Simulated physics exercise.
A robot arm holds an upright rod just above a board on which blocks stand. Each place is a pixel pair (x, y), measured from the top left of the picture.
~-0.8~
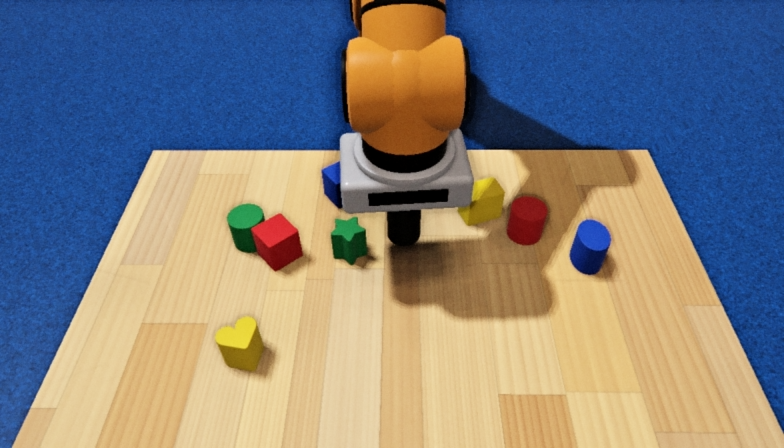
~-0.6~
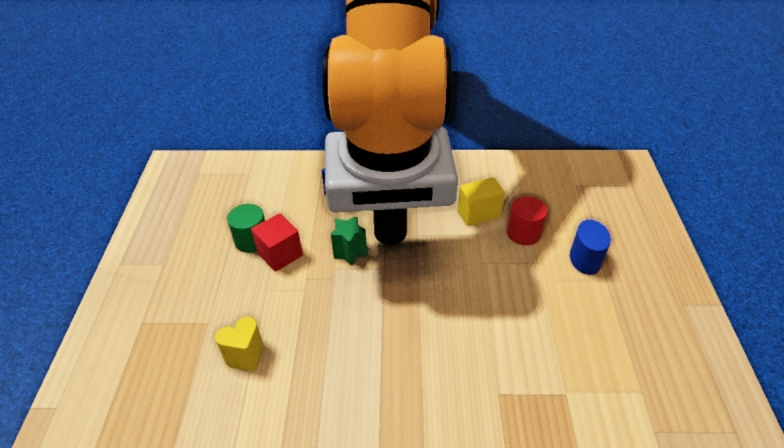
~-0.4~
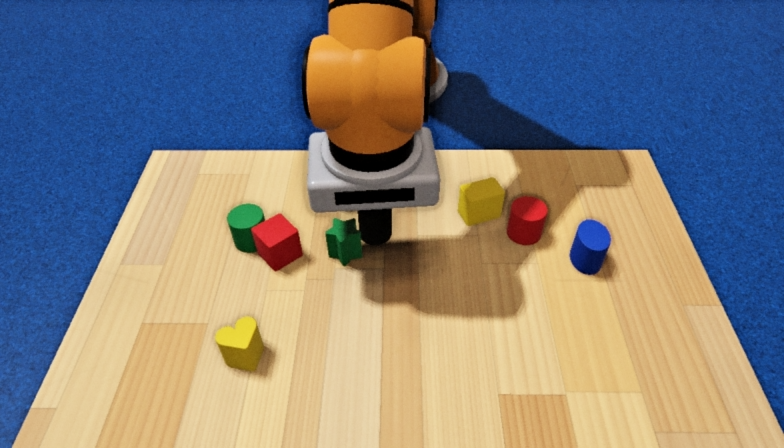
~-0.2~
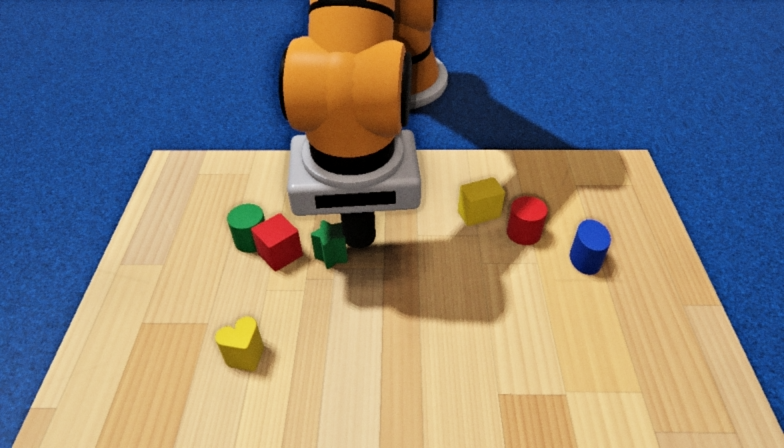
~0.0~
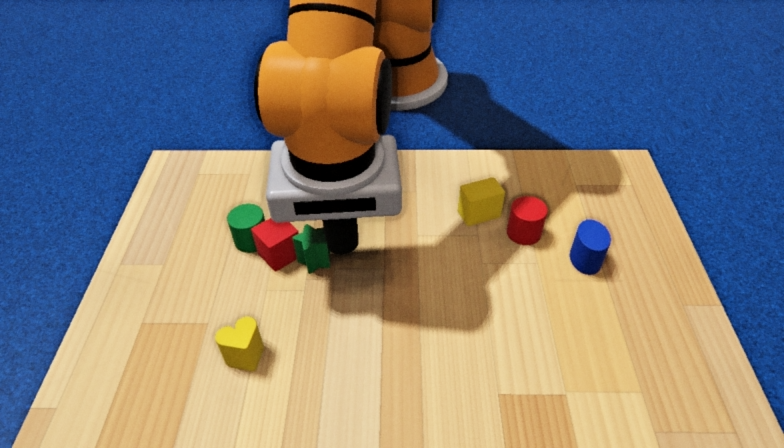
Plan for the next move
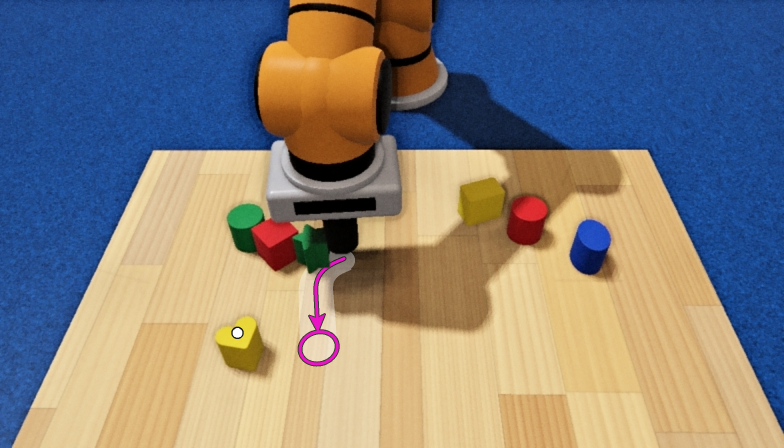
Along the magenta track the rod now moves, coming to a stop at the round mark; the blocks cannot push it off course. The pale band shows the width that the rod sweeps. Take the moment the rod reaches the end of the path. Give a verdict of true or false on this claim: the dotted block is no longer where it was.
The statement is false.
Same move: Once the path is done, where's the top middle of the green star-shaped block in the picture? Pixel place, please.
Its top middle will sit at (285, 248).
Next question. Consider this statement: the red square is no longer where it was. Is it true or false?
It is true.
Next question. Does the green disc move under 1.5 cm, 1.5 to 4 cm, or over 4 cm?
Short: Under 1.5 cm.
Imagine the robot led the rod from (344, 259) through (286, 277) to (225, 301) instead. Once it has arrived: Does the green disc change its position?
Short answer: Yes.
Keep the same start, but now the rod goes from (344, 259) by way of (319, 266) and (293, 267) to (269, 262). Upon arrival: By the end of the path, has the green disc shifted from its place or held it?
At the moment the path ends, the green disc no longer stands where it did.
Drawn move, from (344, 259) via (317, 280) and (317, 312), ending at (319, 348); the dot is on the yellow heart block.
The first path, step by step. One third of the way, rod (315, 264); green disc (239, 213); red square (259, 233); green star-shaped block (285, 248), turned 25° clockwise.
Two thirds of the way, rod (314, 297); green disc (239, 213); red square (259, 233); green star-shaped block (285, 248), turned 25° clockwise.
At the end, rod (316, 332); yellow heart block still; green disc (239, 213); red square (259, 233); green star-shaped block (285, 248), turned 25° clockwise.
